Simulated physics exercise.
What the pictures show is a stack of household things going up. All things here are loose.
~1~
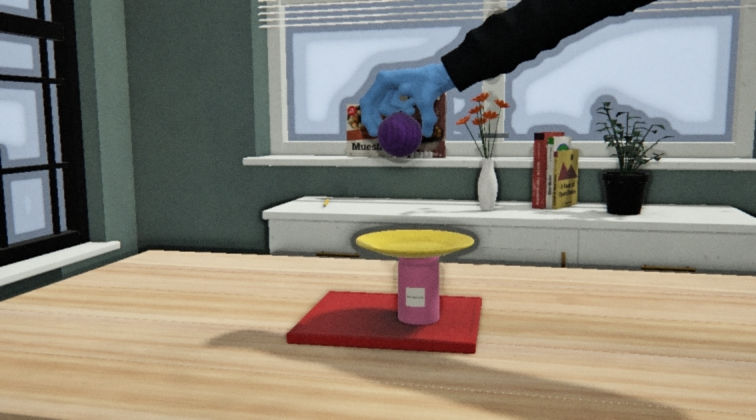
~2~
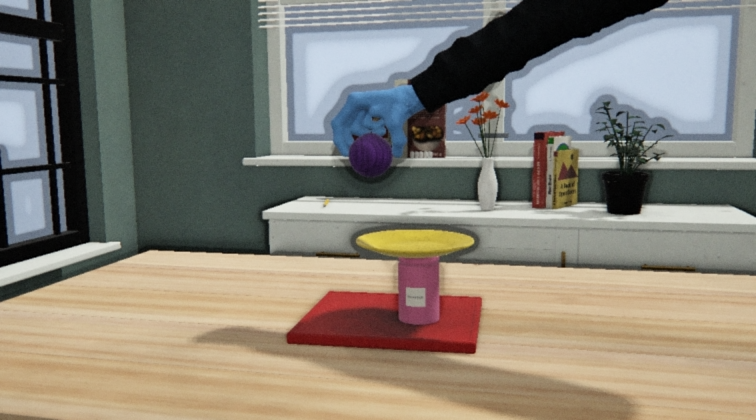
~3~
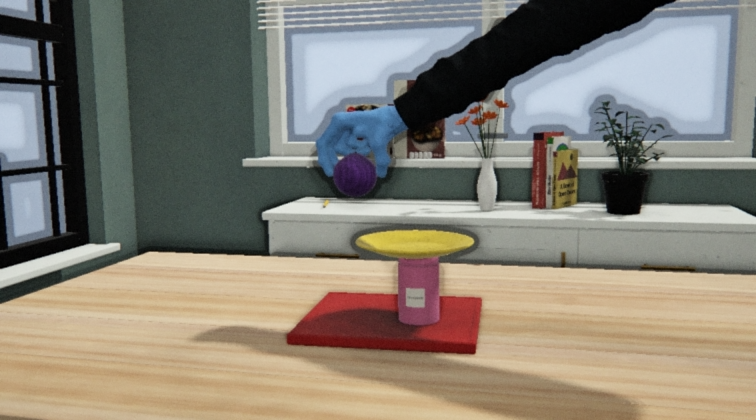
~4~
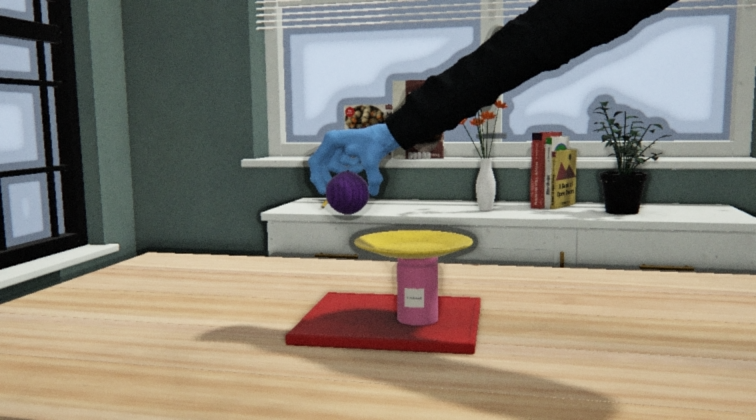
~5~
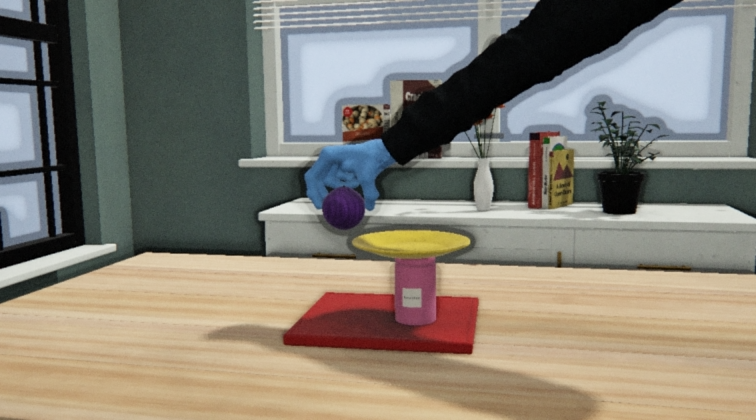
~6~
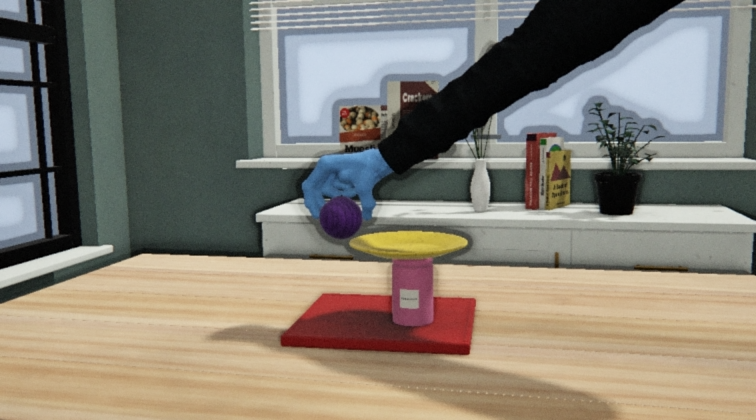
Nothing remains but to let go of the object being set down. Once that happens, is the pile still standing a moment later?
No, it is going to lose a part.
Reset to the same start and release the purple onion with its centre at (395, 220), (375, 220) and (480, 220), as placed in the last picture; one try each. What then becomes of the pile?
Lab note - try 1: No collapse; try 2: No collapse; try 3: Collapse.
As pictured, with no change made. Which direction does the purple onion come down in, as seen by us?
Result: Further left.
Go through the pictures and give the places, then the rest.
In the first picture, still above its spot; purple onion (400, 135); yellow plate (415, 245).
In the second picture, still above its spot; purple onion (370, 155); red tray (393, 318).
In the third picture, still above its spot; purple onion (355, 175); pink jar (419, 286).
In the fourth picture, still above its spot; purple onion (347, 193); yellow plate (413, 246).
In the fifth picture, still above its spot; purple onion (344, 208); red tray (389, 319).
In the sixth picture, in place under the hand; purple onion (341, 217); pink jar (413, 287).
Then, 0.30 s past the last view, purple onion now fallen.
Then, 0.50 s past the last view, things are still on the move.
Then, 1.80 s past the last view, purple onion resting near (276, 304).
Finally, fallen, purple onion; the other 3 still in place. Final places as the last picture's camera would see them, purple onion near (276, 304). The pile comes apart.
